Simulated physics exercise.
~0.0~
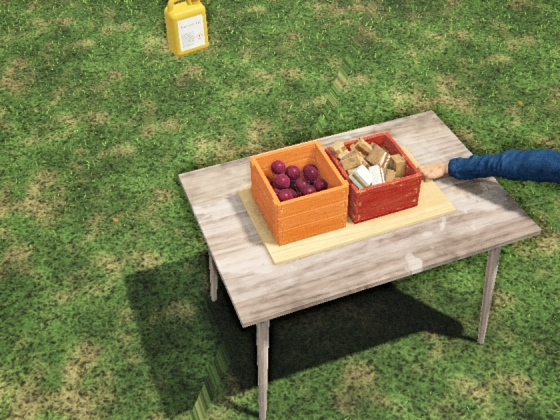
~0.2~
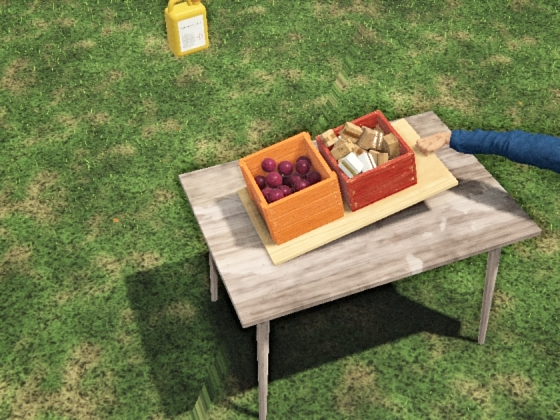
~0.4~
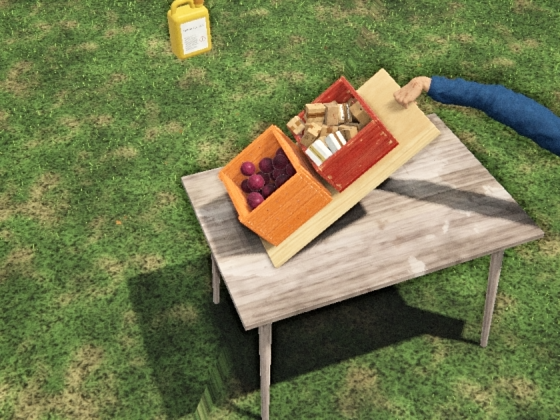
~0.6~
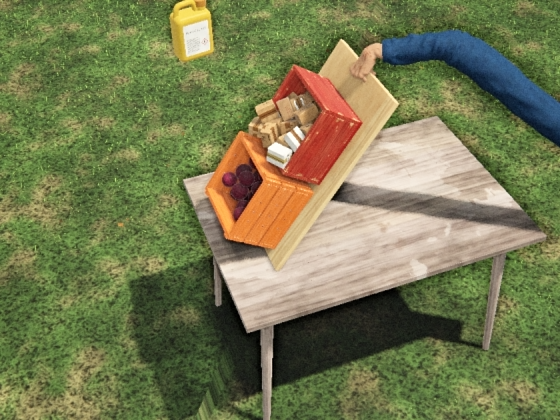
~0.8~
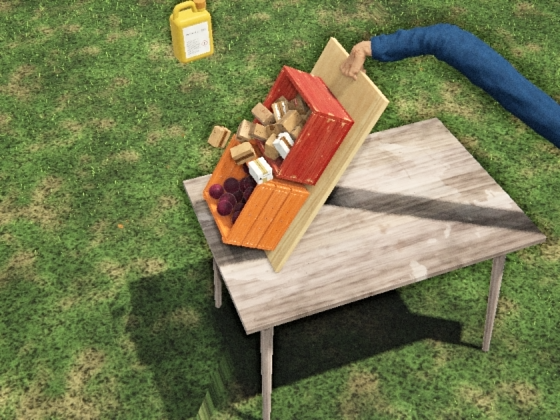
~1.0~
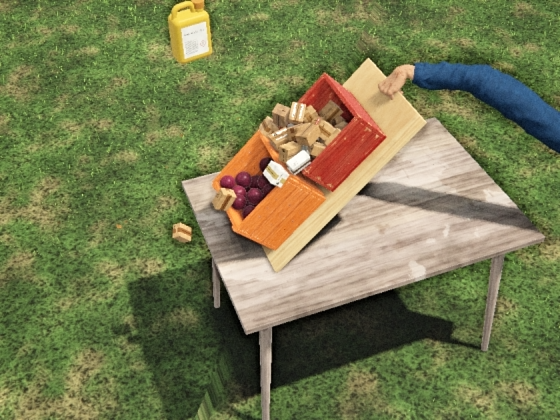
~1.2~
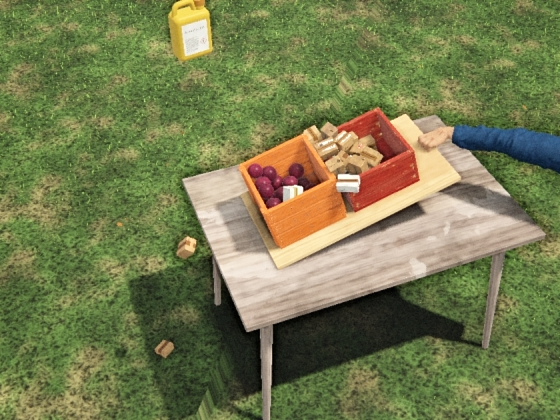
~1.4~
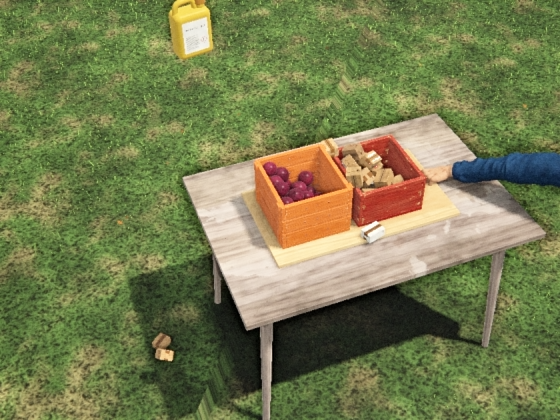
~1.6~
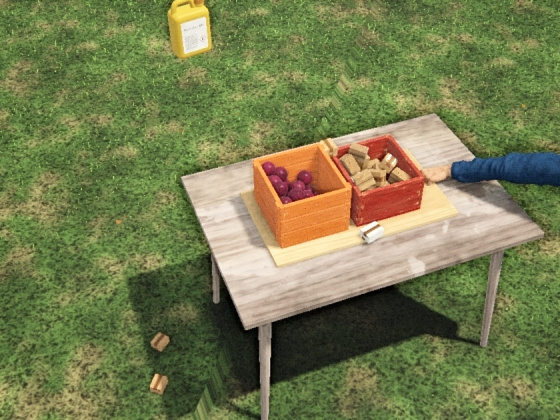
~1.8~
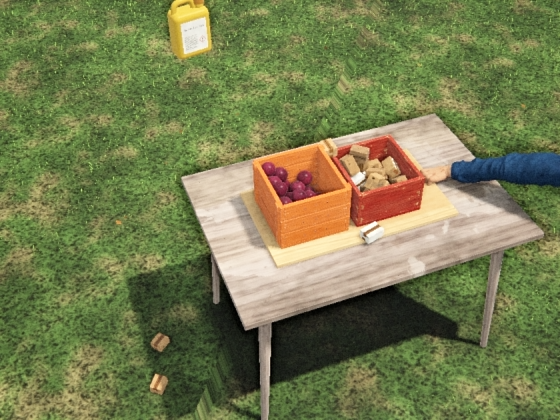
The clip shows an arm tilting a board holding an orange crate of red onions and a red crate of small parcels leftward on an outdoor table, then lowering it flat; some parcels spill, two ending on the grass and one on the board, while the onions stay in their crate.
